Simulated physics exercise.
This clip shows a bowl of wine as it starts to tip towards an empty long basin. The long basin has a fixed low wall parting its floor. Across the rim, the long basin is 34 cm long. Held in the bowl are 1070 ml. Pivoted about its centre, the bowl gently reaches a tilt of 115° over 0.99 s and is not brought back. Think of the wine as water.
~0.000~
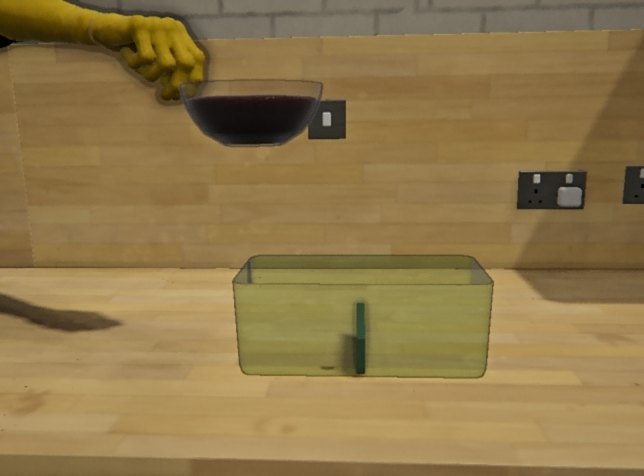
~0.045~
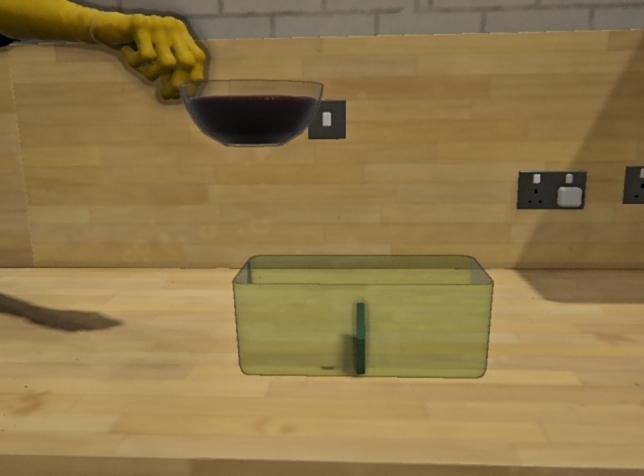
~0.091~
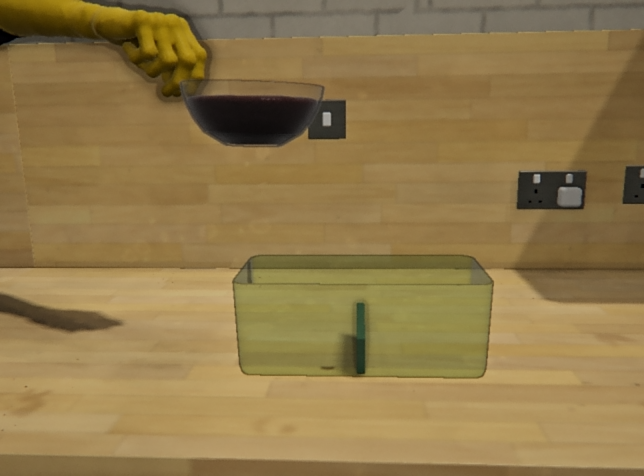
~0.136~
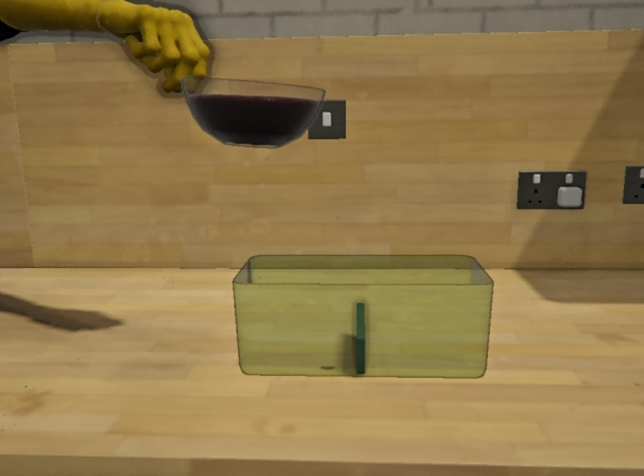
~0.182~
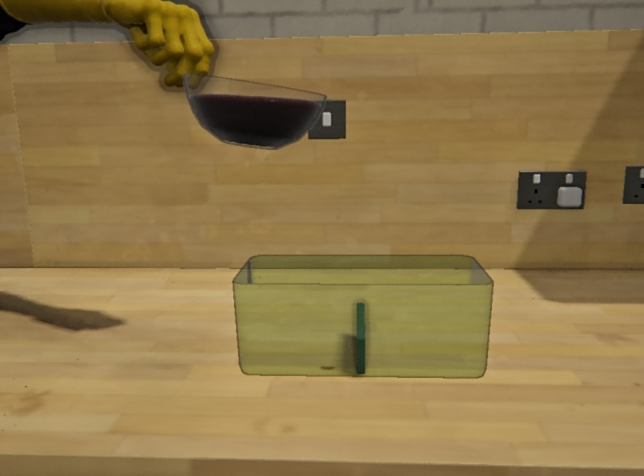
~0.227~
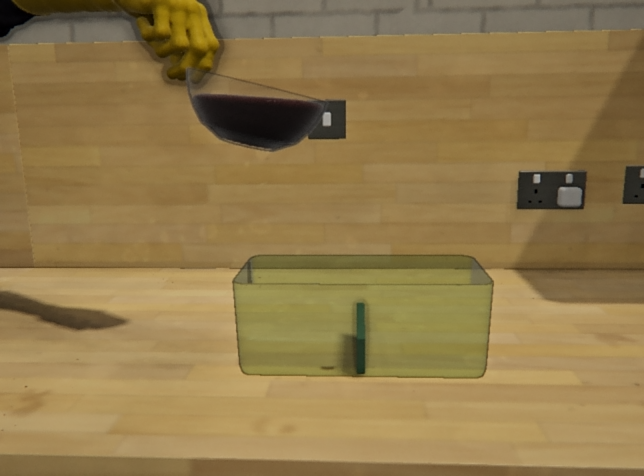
At the start, a yellow hand holds a clear bowl of dark wine level, above and slightly left of an empty, see-through green basin on a wooden counter. The hand then rises a little and gently tilts the bowl, lowering its right rim until the wine lies close to that edge.
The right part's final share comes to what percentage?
It comes to roughly 63 %.
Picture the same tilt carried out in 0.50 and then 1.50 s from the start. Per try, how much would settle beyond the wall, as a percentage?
First 45, then 75 per cent.
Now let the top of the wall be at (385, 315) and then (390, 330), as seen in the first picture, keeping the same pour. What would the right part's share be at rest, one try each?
The first try gives 35 percent and the second 35 percent.
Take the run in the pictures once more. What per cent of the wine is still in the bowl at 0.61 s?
28 %.
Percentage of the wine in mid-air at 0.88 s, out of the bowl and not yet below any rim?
In-air share: About 6 %.
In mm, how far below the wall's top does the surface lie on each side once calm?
Noted: Left near 36 mm, right near 24 mm.
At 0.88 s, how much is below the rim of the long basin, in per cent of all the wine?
About 94 per cent.
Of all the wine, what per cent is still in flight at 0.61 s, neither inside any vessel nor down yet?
At that moment, about 56 percent.
Then, 0.61 s in, the tilt is 77° and 28 per cent is still to pour, 2 is left of the wall and 15 right of it.
Then, 0.88 s in, the tilt is 112° and 0 per cent is still to pour, 29 is left of the wall and 64 right of it.
Then, 1.17 s in, the tilt is 115° and 0 per cent is still to pour, 34 is left of the wall and 63 right of it.
Then, 1.49 s in, the tilt is 115° and 0 per cent is still to pour, 34 is left of the wall and 63 right of it.
Finally, 34 per cent lies left of the wall, 63 right of it and 2 outside.
